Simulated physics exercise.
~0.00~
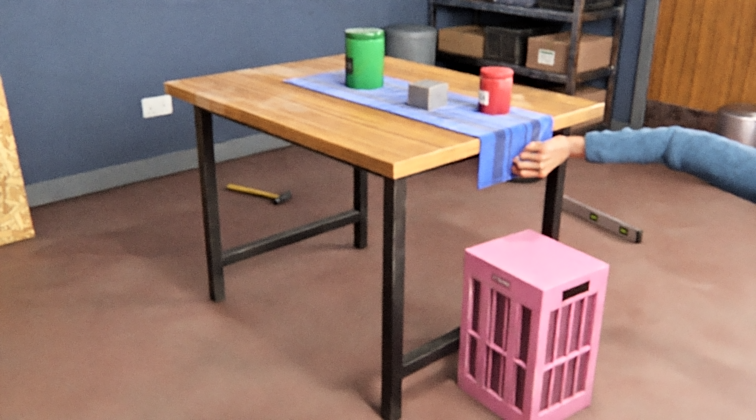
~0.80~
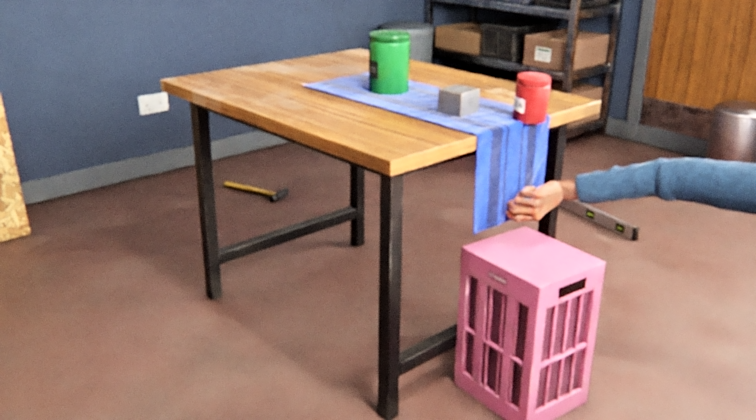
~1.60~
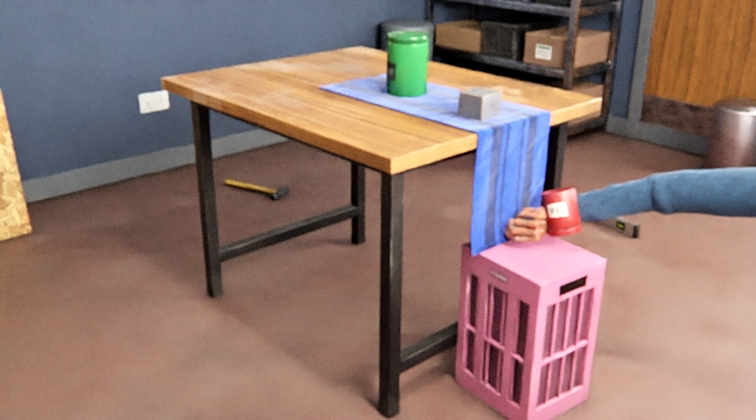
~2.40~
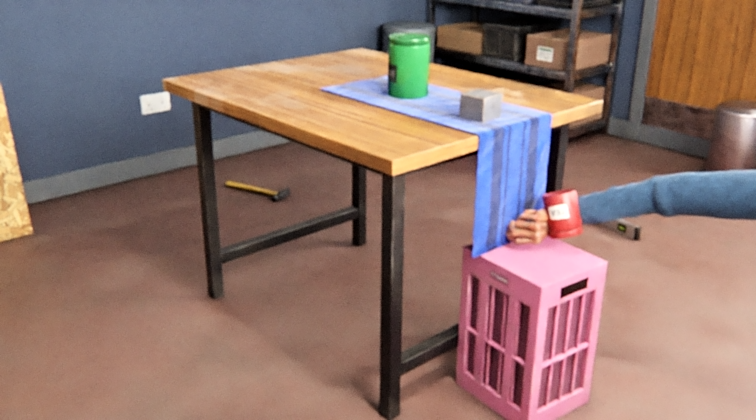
At the start, a green canister, a grey block and a red jar stand on a blue cloth laid across a wooden workbench, its end hanging above a pink crate. A hand reaching in from the right grips the hanging end and draws it downward. The canister, block and jar all ride along toward the right end of the bench. As the hem comes down to the top of the crate, the jar goes over the edge and tips upside down beside the hand. At the end, the block and the upright canister remain on the bench, while the jar is off it, by the person's wrist.
